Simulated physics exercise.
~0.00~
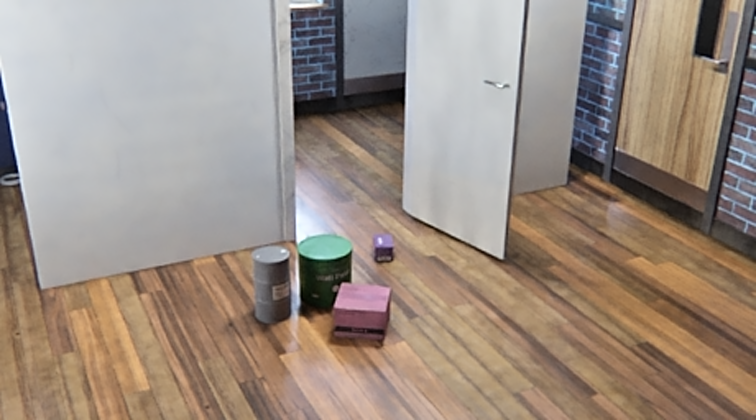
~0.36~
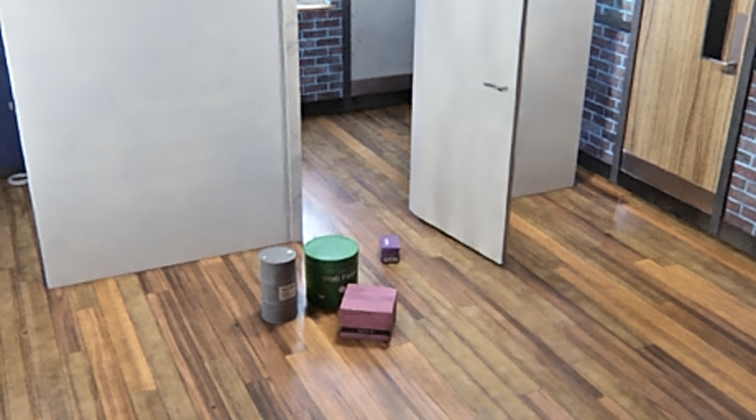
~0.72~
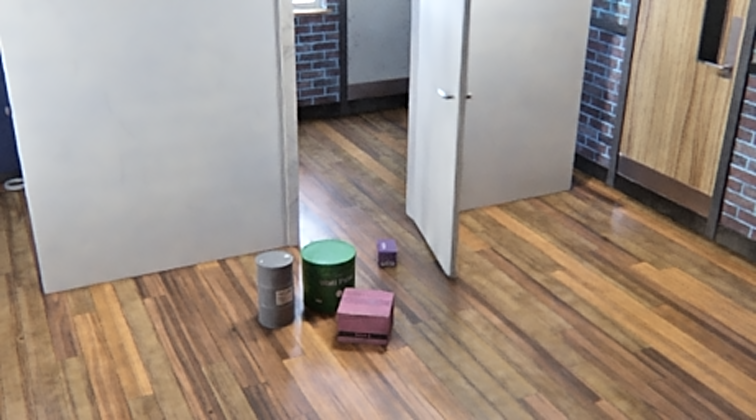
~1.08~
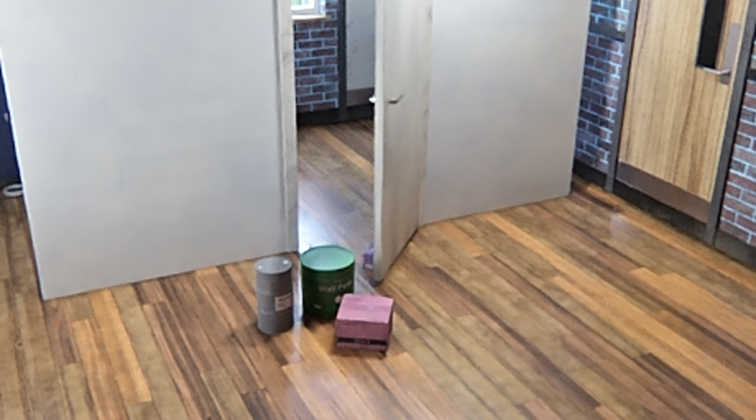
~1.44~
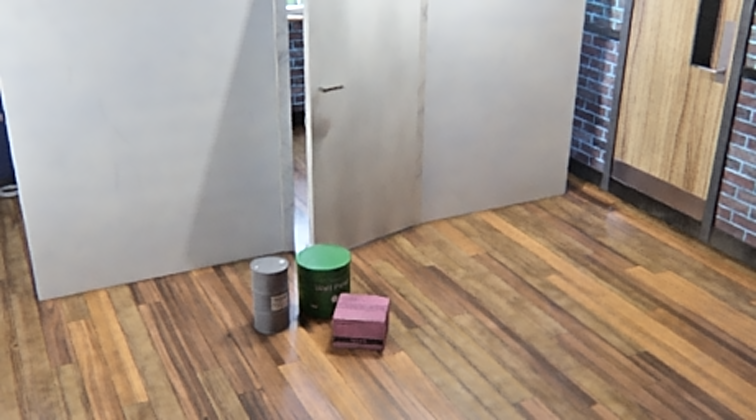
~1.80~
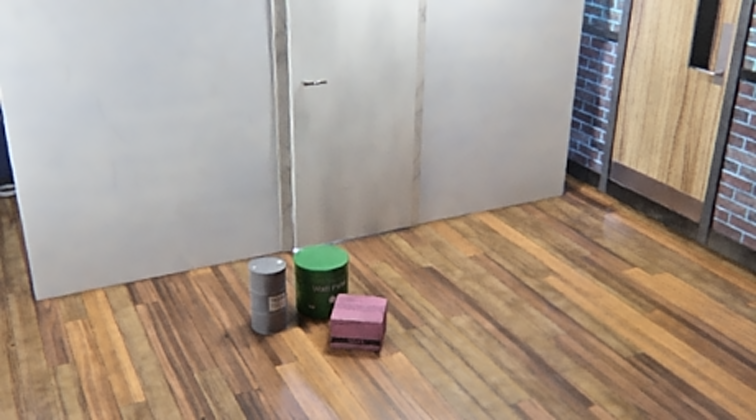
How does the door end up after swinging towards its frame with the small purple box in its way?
It ends fully shut, having pushed the small purple box left and out of view as it swung.
